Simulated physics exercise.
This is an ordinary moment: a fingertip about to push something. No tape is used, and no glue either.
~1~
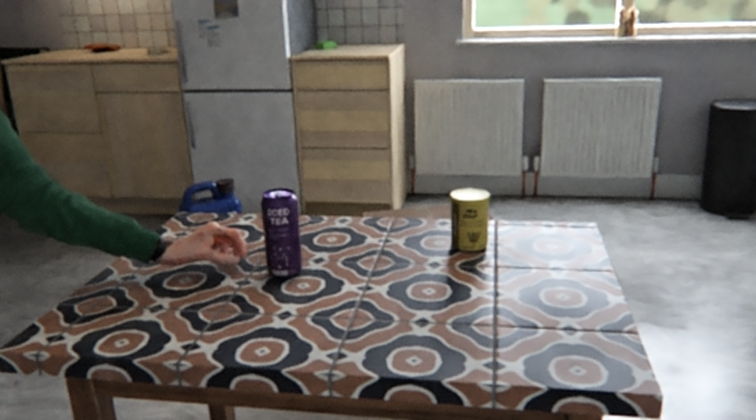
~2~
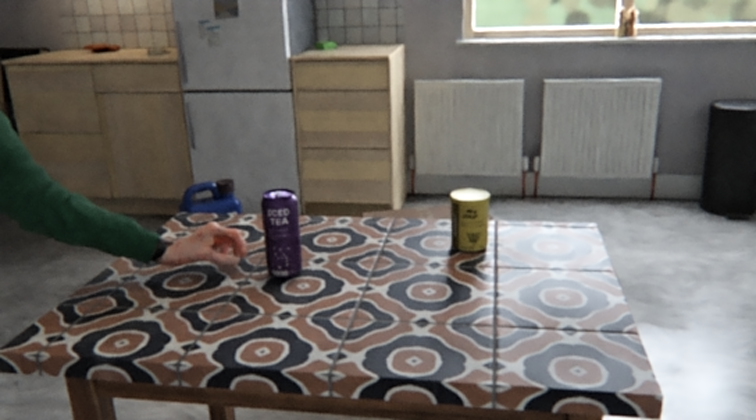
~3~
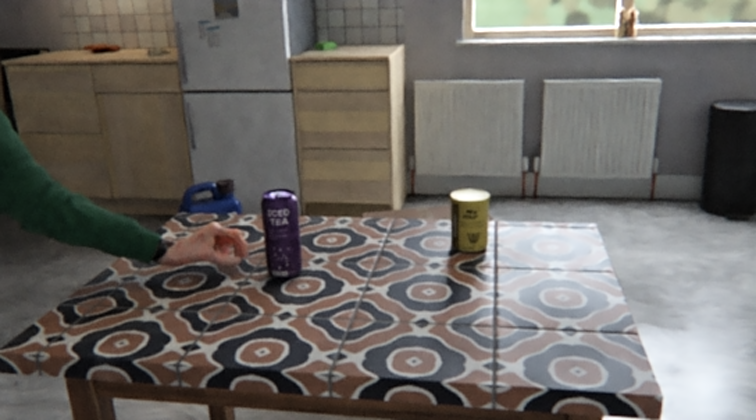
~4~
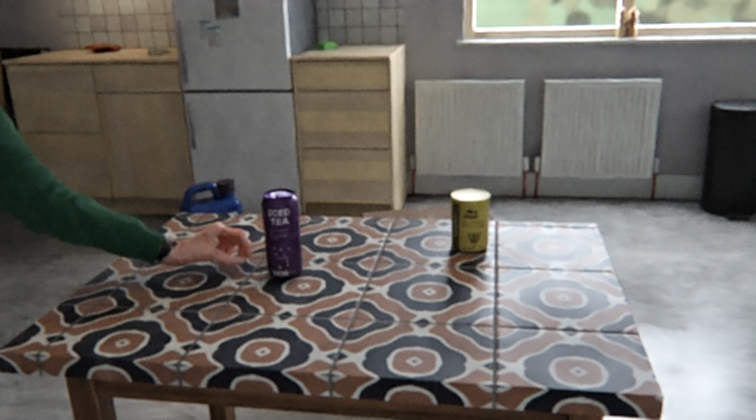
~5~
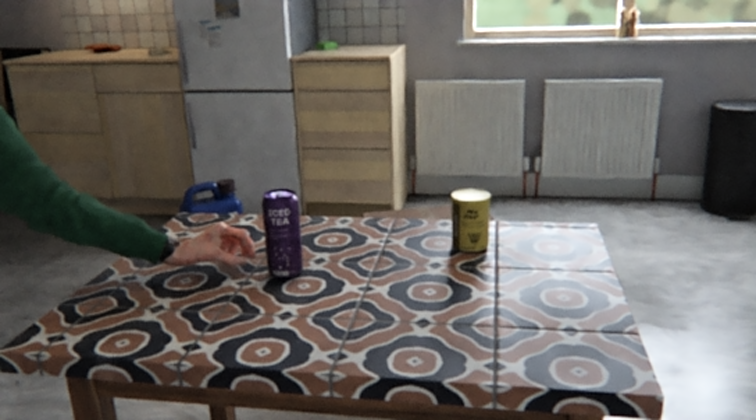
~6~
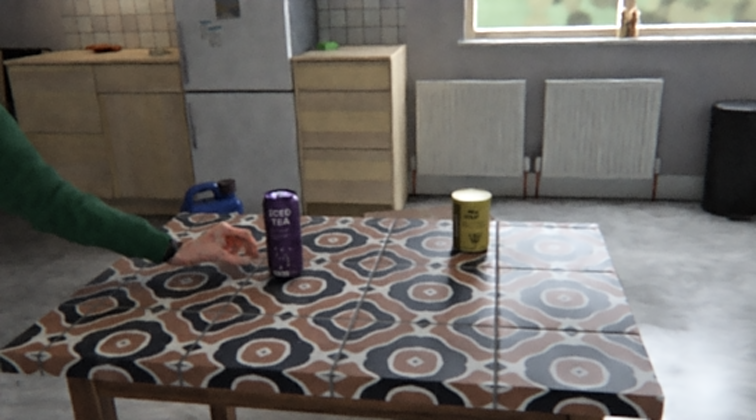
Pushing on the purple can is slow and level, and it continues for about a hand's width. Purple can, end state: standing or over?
My guess is it withstands it.
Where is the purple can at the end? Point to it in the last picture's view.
Roughly (347, 237).
Then, 0.60 s later than the last frame, purple can moved a little near (298, 235).
Then, 1.00 s later than the last frame, purple can moved about its own width near (317, 236).
Then, 1.40 s later than the last frame, purple can moved about its own width near (337, 236).
When it is over, moved from the start, purple can. End places, in pixels of the last picture, purple can near (347, 236).
